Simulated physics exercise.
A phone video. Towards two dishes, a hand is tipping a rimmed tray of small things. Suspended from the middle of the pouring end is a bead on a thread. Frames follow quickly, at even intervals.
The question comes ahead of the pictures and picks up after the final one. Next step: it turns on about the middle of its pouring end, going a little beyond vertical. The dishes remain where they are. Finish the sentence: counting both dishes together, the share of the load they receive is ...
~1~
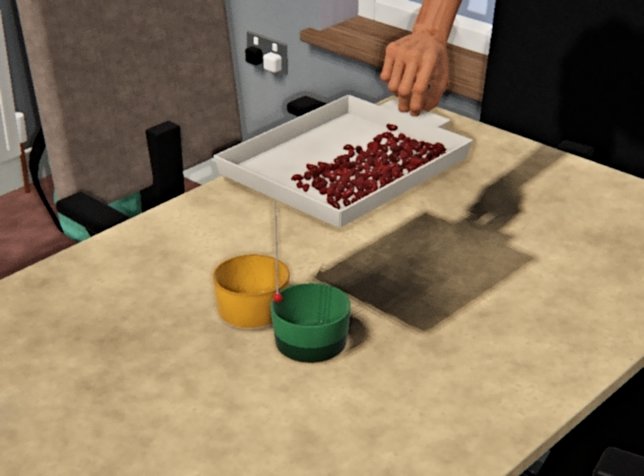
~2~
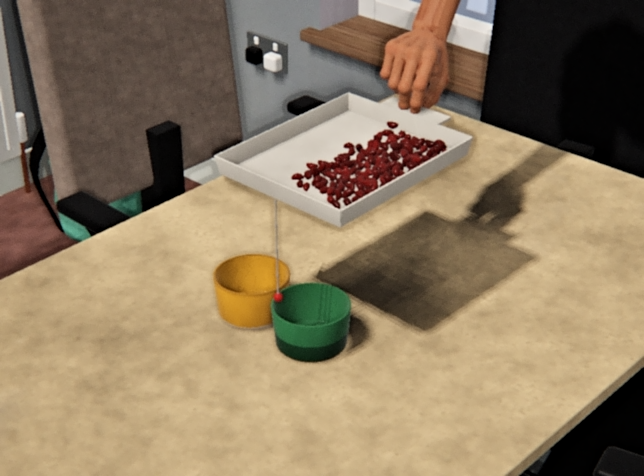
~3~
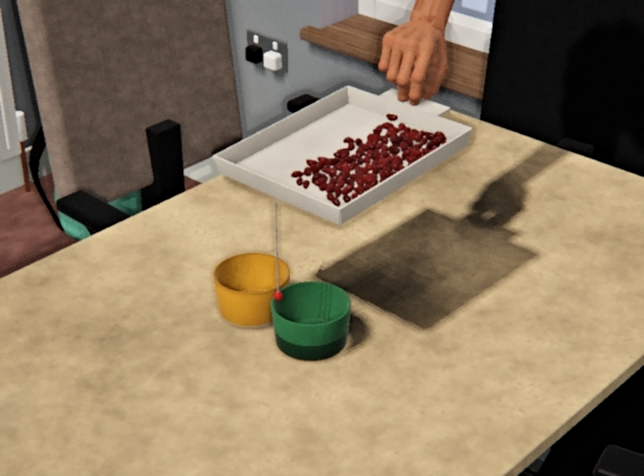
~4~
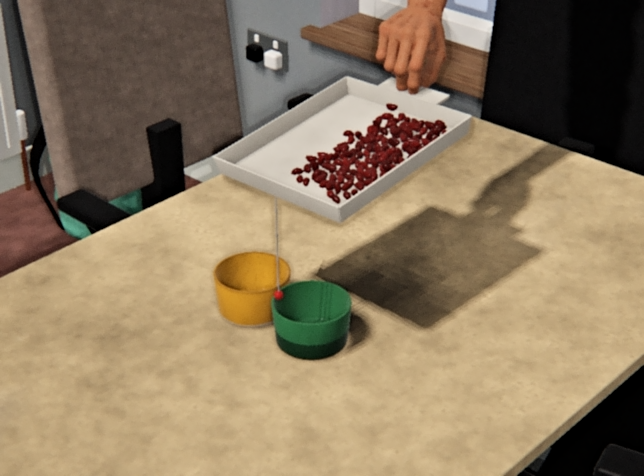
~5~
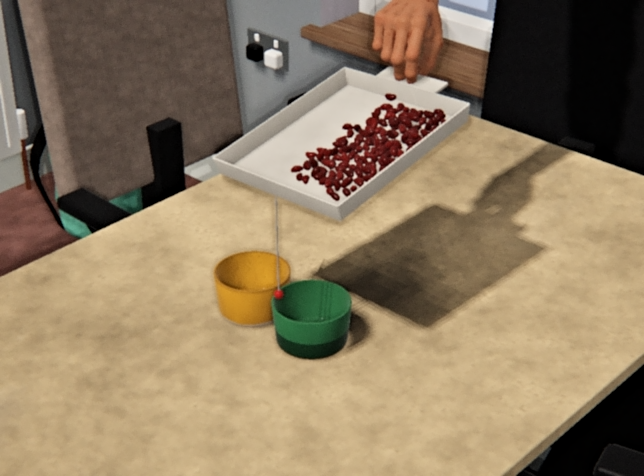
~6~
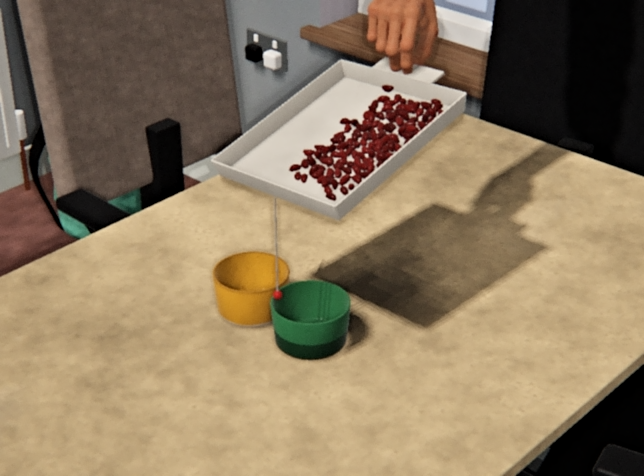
The share is smaller than half.
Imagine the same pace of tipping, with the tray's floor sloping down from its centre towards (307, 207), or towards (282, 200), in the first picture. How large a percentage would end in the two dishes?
For the first it's near 0 %, for the second near 0 %.
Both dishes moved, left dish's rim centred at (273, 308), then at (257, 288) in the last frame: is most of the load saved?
Place 1: Lower than half; place 2: Lower than half.
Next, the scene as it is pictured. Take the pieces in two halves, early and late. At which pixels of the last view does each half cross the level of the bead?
First half (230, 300); second half (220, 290).
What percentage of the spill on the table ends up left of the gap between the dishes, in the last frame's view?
100 %, roughly.
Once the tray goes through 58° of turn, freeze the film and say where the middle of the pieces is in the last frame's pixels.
Somewhere about pixel (282, 159).
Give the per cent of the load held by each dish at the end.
Looks like close to 0 % lands in the left dish and close to 0 % in the right one.
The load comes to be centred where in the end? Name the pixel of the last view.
Roughly pixel (204, 359).
Soon after the last picture, tray tipped steeply; nearly all on the tray; a stray few in the air.
A little later, tray tipped right over; nearly all on the tray; a small part outside both.
Later still, tray tipped past a quarter turn; a stray few in the right dish; a stray few in the left dish; nearly all outside both.
At rest, tray tipped past a quarter turn; a stray few in the right dish; a stray few in the left dish; nearly all outside both.
